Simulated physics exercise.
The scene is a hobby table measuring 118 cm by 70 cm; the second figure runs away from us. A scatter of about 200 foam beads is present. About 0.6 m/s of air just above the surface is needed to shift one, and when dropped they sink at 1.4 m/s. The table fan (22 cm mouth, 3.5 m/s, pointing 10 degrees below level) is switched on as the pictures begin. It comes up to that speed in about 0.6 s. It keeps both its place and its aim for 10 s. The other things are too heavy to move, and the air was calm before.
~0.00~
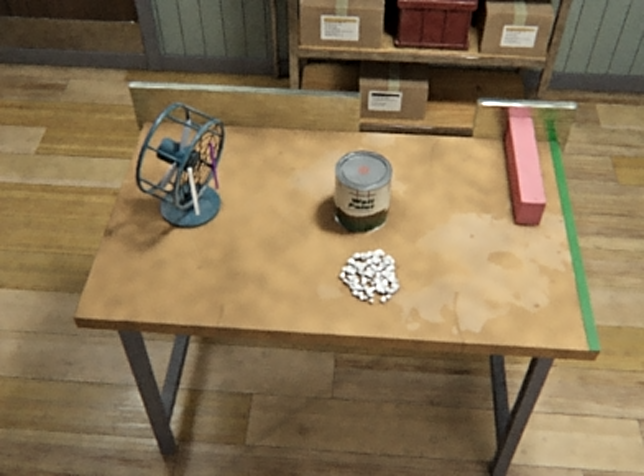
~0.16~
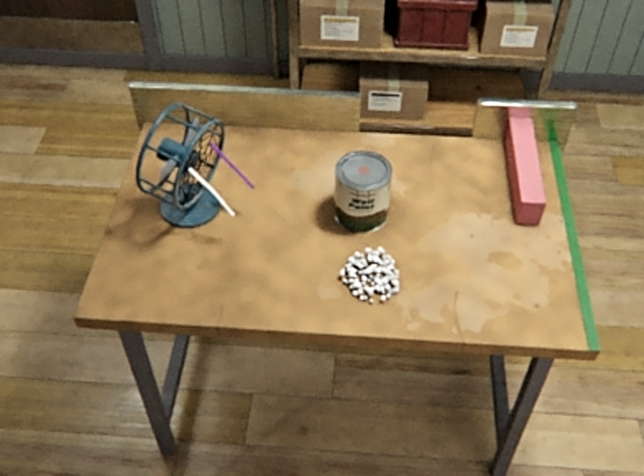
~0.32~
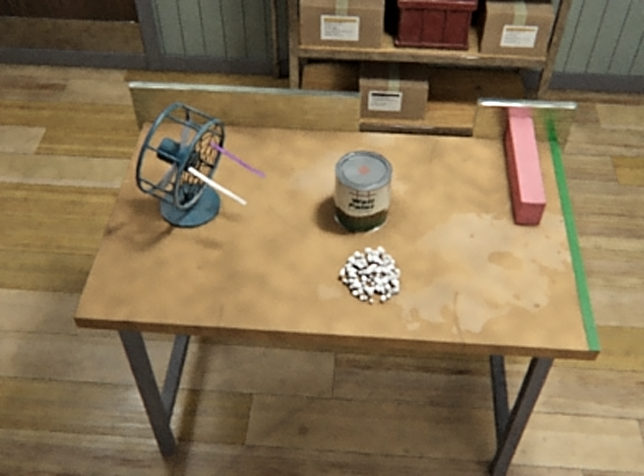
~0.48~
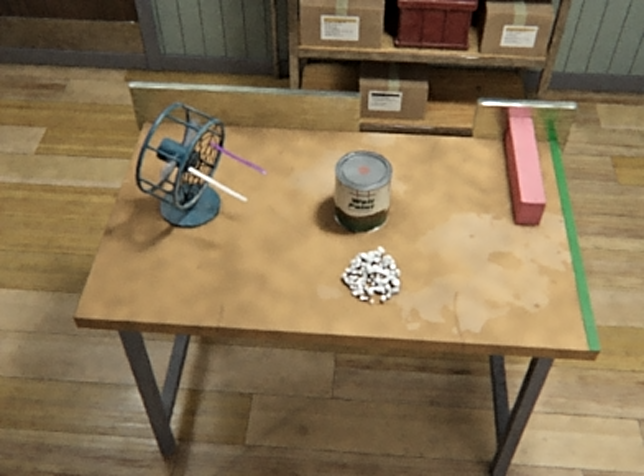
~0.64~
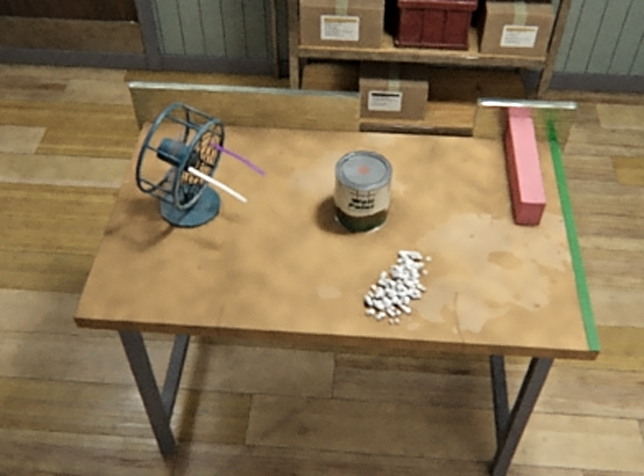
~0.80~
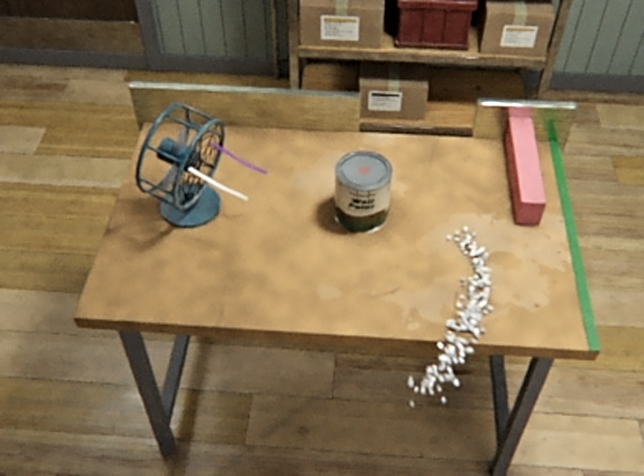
The clip shows a blue fan on a wooden table, its ribbons lifting and streaming toward a tin and a pile of white beads, which then slides right and spreads into a curved band, some beads passing over the front edge.
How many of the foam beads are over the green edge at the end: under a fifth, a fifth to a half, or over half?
Honestly, a fifth to half go.
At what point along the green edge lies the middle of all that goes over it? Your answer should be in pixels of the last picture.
(588, 287).
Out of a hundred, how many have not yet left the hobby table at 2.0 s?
Around 20 in a hundred are still there.
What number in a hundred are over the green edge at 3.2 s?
30 %.
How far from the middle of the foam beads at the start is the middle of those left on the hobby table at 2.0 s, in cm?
It works out to close to 35 cm.
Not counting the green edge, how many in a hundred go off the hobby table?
60 %.
After 2.0 s, 20 % are over the green edge; the middle of those still in play is near (507, 233); 78 % have settled or left.
After 3.2 s, 26 % are over the green edge; the middle of those still in play is near (515, 237); 81 % have settled or left.
After 5.5 s, 33 % are over the green edge; 90 % have settled or left.
After 10.0 s, at the end, 36 % are over the green edge.
